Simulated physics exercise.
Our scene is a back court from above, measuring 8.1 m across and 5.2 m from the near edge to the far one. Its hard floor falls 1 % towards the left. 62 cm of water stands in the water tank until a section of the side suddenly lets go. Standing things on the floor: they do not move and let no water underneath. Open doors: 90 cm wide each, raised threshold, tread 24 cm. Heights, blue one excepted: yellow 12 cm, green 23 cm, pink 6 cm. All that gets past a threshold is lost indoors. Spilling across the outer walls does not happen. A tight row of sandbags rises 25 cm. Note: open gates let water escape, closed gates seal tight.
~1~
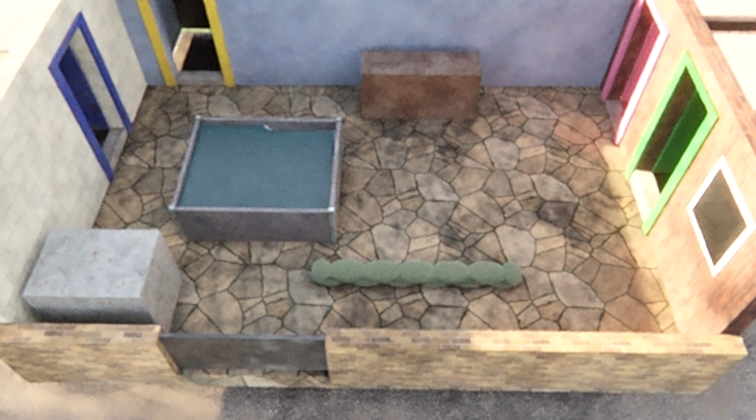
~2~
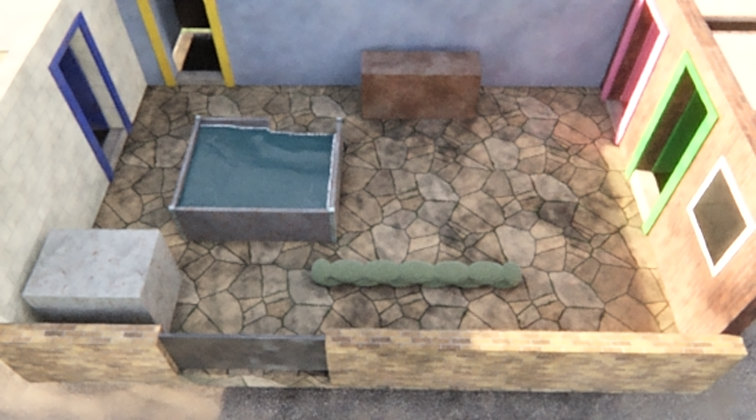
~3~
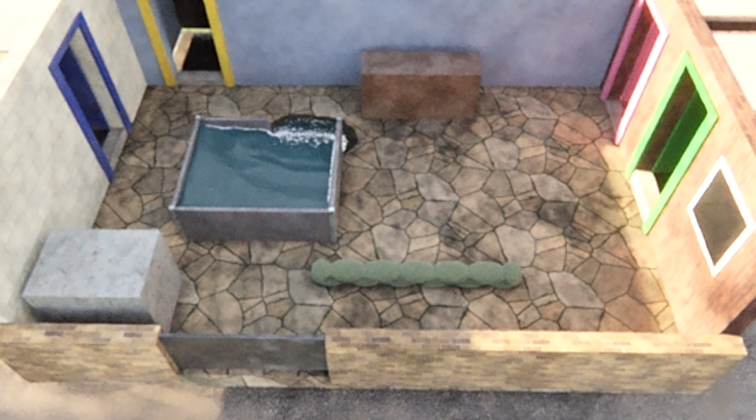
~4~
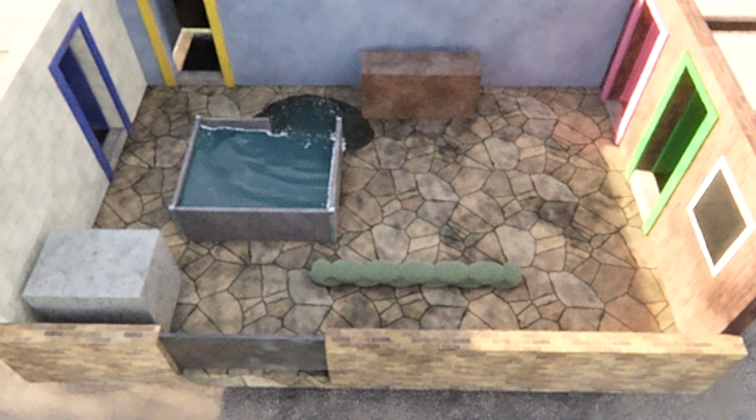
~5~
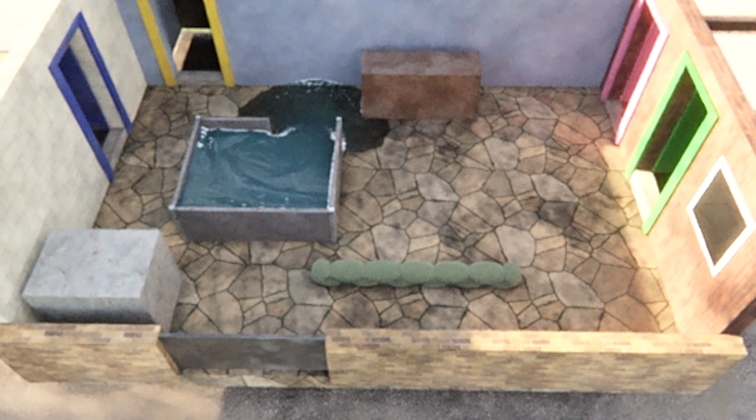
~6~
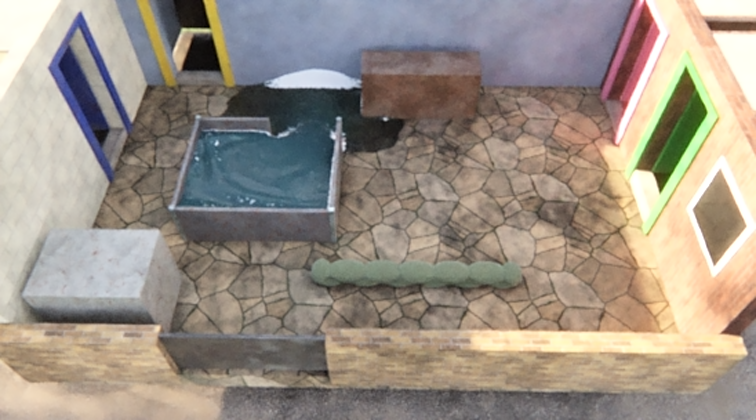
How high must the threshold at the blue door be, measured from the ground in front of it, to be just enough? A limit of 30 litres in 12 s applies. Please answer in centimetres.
About 10 cm.
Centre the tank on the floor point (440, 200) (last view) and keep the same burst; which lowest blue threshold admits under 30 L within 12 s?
8.0 cm, give or take.
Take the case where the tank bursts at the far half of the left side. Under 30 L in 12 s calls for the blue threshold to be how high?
Then 32 cm.
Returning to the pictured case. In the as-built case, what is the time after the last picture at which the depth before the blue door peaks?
At roughly 2.4 s.
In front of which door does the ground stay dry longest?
It's the green one.
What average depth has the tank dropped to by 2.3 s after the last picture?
About 27 cm.
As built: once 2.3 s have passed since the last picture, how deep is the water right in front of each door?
Centimetres: Blue = 16, yellow = 10, green = 0, pink = 13.
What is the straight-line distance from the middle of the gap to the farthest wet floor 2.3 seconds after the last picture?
About 5.2 metres out.
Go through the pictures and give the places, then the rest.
Still water, 62 cm deep, in the water tank at (261, 165); the blue door at (98, 108) is dry, in the first frame.
The front is at a hidden place, 0.2 m from the gap on the far side; 0.2 m2 of floor is wet, 62 cm left at the back, in the second frame.
The front is at (289, 119), 0.8 m from the gap on the far side; 0.9 m2 of floor is wet, 62 cm left at the back, in the third frame.
Water pours out on the far side and has run 1.3 m, to (292, 100); about 7 cm deep outside, 62 cm at the back, in the fourth frame.
The front is at (281, 86), 1.6 m from the gap on the far side; 2.9 m2 of floor is wet, 57 cm left at the back, in the fifth frame.
The front is at (254, 86), 1.7 m from the gap on the far side; 3.3 m2 of floor is wet, 52 cm left at the back; 1.8 m in a straight line remain to the blue door at (98, 108), in the sixth frame.
Then, 0.7 s after the last picture water covers 10 % of the floor, deepest (44 cm) near (348, 91); it has not reached the blue door.
Then, 2.3 s after the last picture water covers 40 % of the floor, deepest (28 cm) near (156, 90); 16 cm at the blue door, 0 litres in over its 15 cm threshold.
Then, 11.3 s after the last picture water covers 95 % of the floor, deepest (12 cm) near (141, 104); 10 cm at the blue door, 2 litres in over its 15 cm threshold.
At the blue door as built, the water peaked near 16 cm, 2.3 s after the last picture.
Run again over the same 12 s with other heights there, 41 litres in over 9 cm, 11 litres over 12 cm. The limit of 30 litres is kept from about 10 cm up.
